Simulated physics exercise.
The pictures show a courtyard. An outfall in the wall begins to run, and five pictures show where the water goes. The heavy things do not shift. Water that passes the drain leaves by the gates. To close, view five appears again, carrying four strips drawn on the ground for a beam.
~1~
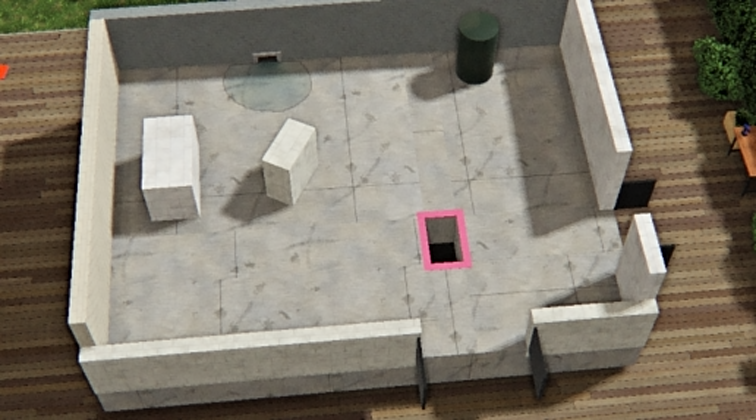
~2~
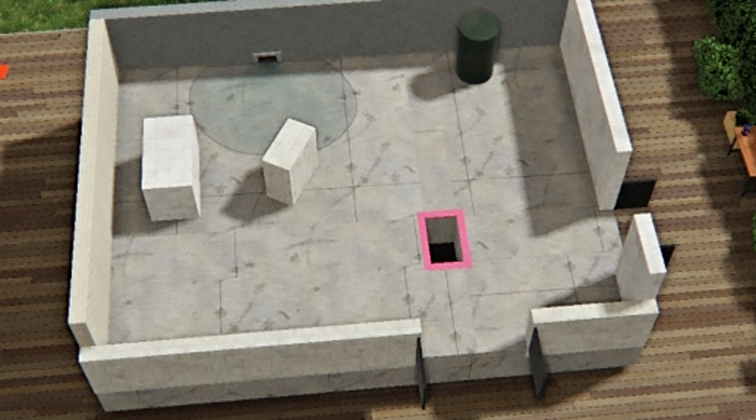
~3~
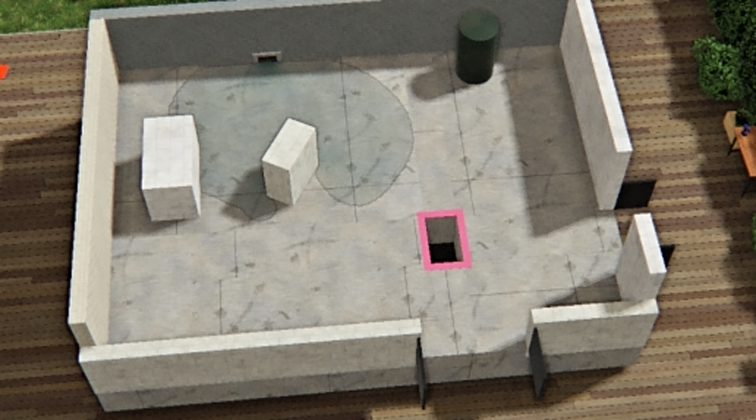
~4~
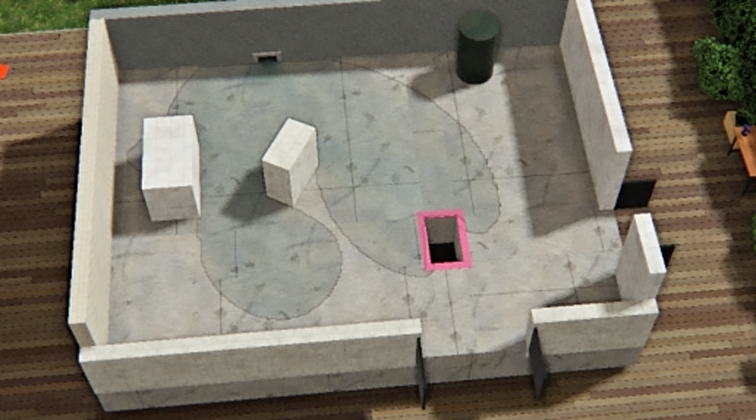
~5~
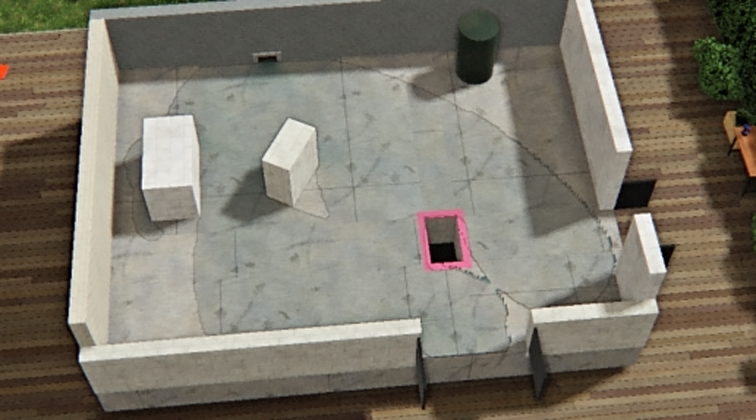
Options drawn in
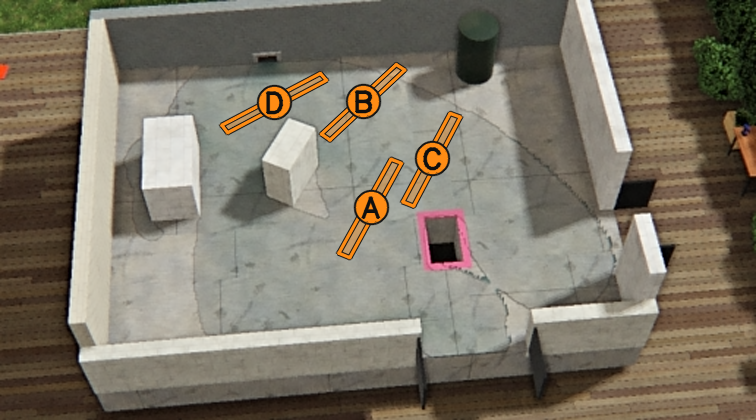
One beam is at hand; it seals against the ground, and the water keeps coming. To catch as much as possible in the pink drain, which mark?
The best spot is B.
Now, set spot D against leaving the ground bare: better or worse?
Spot D is worse.
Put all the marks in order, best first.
The order is B, C, D, A.
On the marked copy, A from (344, 255) to (396, 161); B from (325, 137) to (400, 67); C from (408, 203) to (455, 115); D from (224, 128) to (323, 76).
With A, about 2 % of the stream runs into the pink drain, about 98 % out by the gates.
With B, about 18 % of the stream runs into the pink drain, about 82 % out by the gates.
With C, about 10 % of the stream runs into the pink drain, about 90 % out by the gates.
With D, about 5 % of the stream runs into the pink drain, about 94 % out by the gates.
